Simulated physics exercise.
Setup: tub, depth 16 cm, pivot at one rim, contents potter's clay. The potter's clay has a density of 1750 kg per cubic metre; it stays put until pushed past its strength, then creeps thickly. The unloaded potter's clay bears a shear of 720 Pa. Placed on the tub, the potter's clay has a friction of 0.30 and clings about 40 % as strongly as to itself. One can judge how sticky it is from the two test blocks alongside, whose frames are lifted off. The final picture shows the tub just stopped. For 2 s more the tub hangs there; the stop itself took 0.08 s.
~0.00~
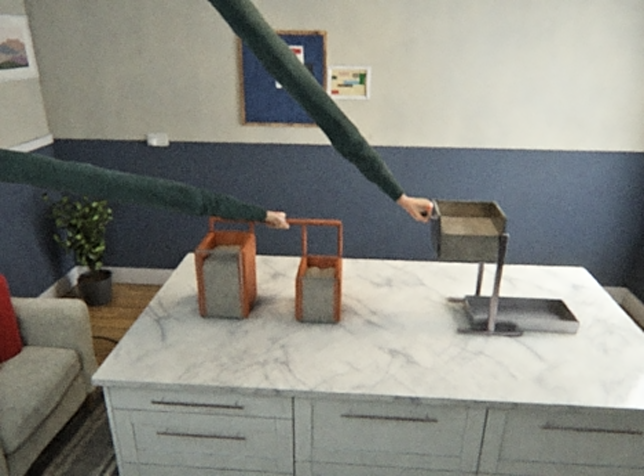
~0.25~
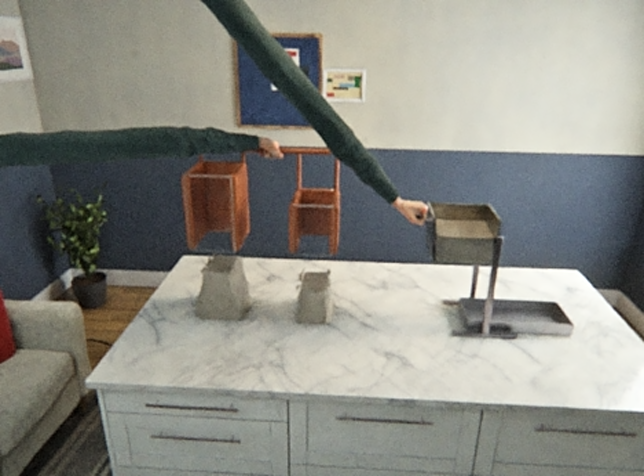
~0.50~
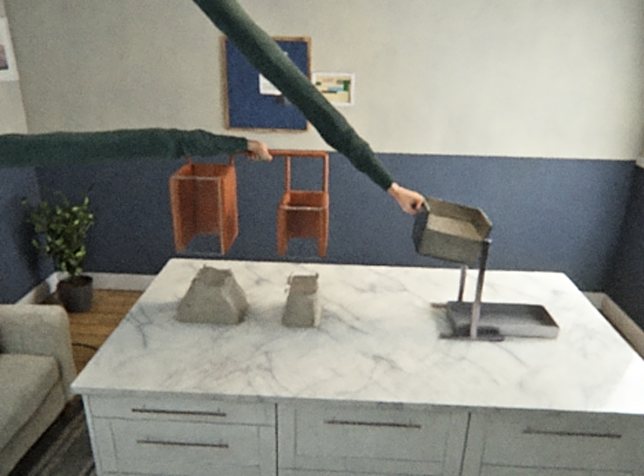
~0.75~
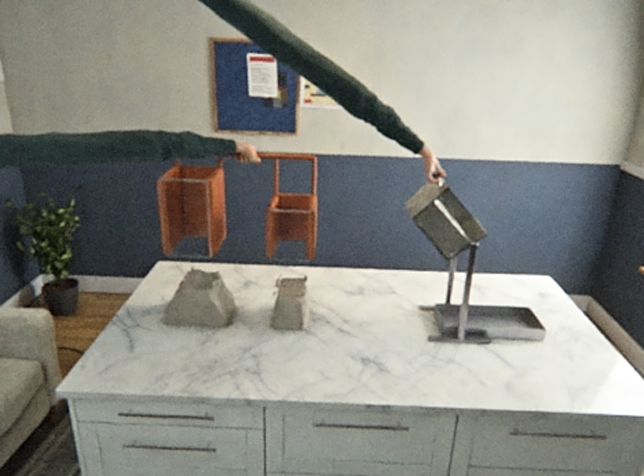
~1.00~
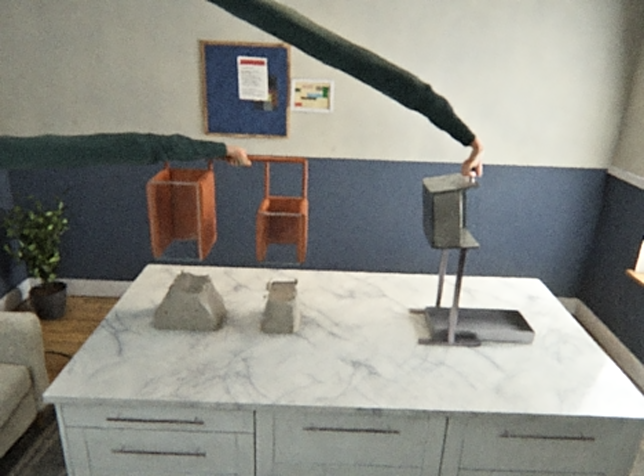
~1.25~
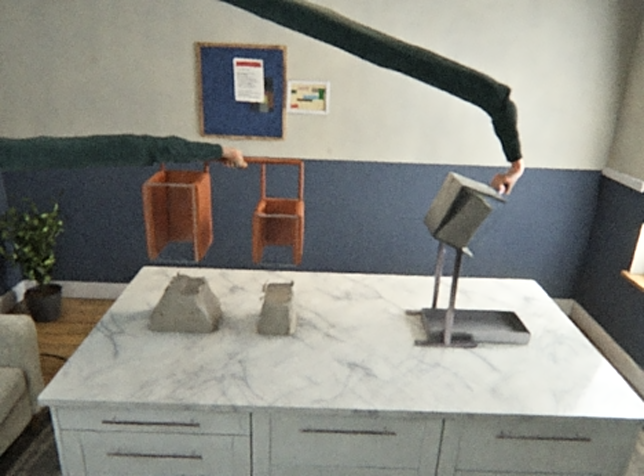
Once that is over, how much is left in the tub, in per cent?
9 %.
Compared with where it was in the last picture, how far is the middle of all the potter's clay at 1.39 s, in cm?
I'd estimate roughly 10 centimetres.
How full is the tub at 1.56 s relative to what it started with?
Some 20 per cent.
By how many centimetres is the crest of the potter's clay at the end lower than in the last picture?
Roughly 17 cm.
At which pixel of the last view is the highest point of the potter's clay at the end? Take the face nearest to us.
The highest point sits at around (462, 242).
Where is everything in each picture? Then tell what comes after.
In the first picture, handle-side rim at (441, 216), tilt 0 degrees; highest point of the potter's clay at (476, 234); test blocks 25 cm, 16 cm high (left to right).
In the second picture, handle-side rim at (436, 219), tilt 0 degrees; highest point of the potter's clay at (471, 237); test blocks 21 cm, 16 cm high (left to right).
In the third picture, handle-side rim at (430, 211), tilt 12 degrees; highest point of the potter's clay at (429, 229); test blocks 17 cm, 16 cm high (left to right).
In the fourth picture, handle-side rim at (449, 189), tilt 46 degrees; highest point of the potter's clay at (437, 203); test blocks 17 cm, 16 cm high (left to right).
In the fifth picture, handle-side rim at (480, 188), tilt 82 degrees; highest point of the potter's clay at (459, 193); test blocks 17 cm, 16 cm high (left to right).
In the sixth picture, handle-side rim at (505, 203), tilt 112 degrees; highest point of the potter's clay at (473, 198); test blocks 17 cm, 16 cm high (left to right).
By 1.39 s, the tub is at 112 degrees and holds 53 %.
By 1.56 s, the tub is at 112 degrees and holds 20 %.
By 1.73 s, the tub is at 112 degrees and holds 9 %.
By 1.90 s, the tub is at 112 degrees and holds 9 %.
By 3.25 s, at the end, the tub is at 112 degrees and holds 9 %.
